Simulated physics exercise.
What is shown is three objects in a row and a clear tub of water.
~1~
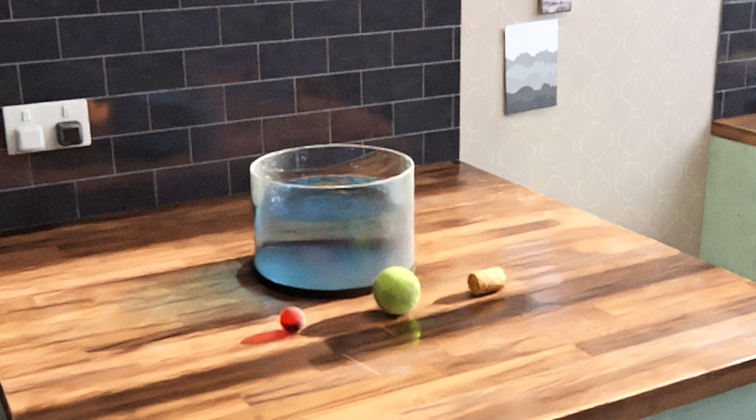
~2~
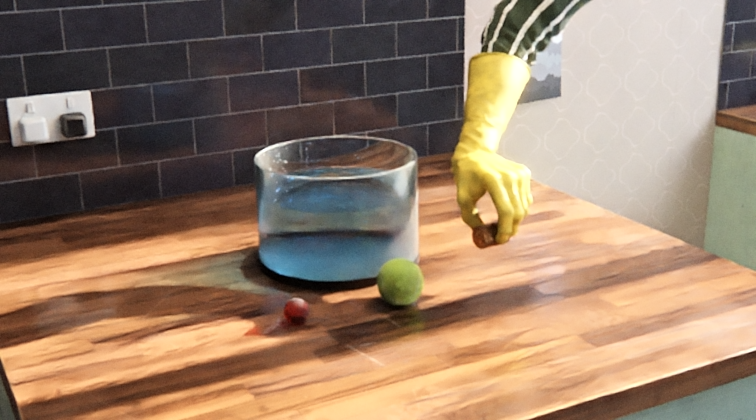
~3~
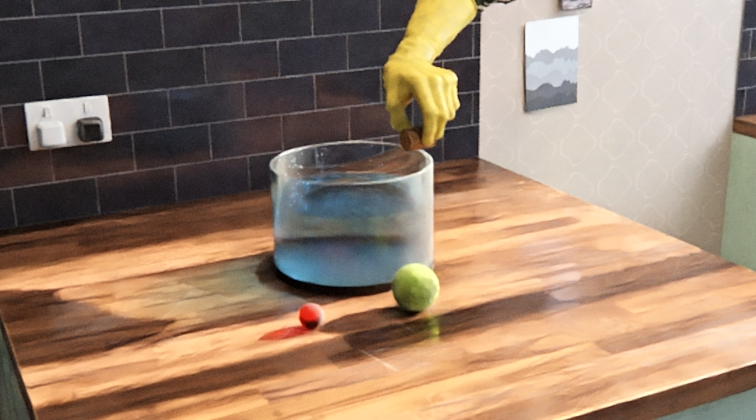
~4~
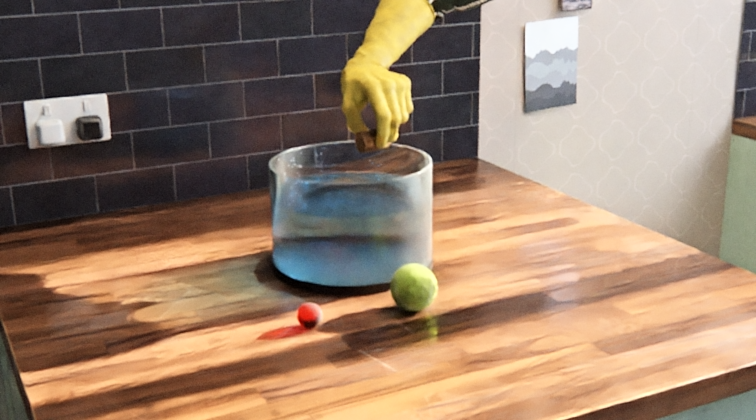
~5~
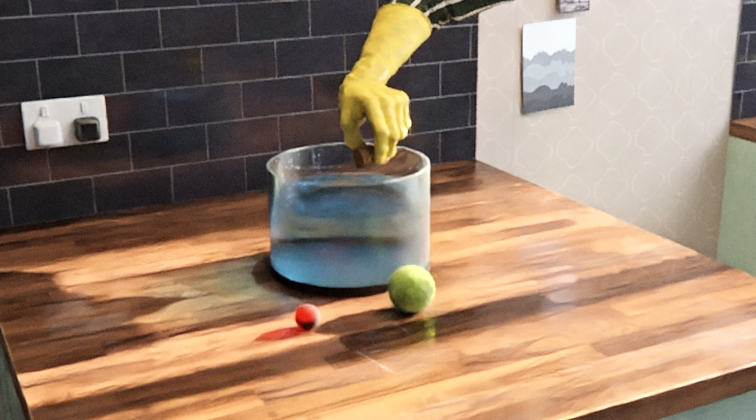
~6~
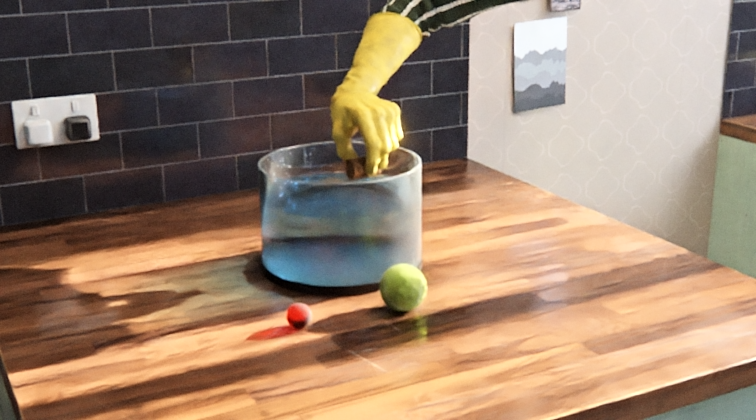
The footage shows a small red ball, a green ball and a cork beside a clear tub of water on a wooden counter; a yellow-gloved hand picks up the cork, carries it left over the tub and lowers it toward the water.
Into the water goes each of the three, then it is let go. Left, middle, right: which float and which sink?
Okay - the left one won't stay up, the middle one won't go under, the right one won't go under.
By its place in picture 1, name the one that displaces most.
Answer: The central body.
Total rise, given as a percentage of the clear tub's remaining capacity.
About 4 in a hundred.
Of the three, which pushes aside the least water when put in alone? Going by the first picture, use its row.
It is the right-hand piece.
Shortly, the cork bobs at the top.
Then, the tennis ball bobs at the top.
At the finish, the glass marble ends at the bottom; afloat, tennis ball and cork.
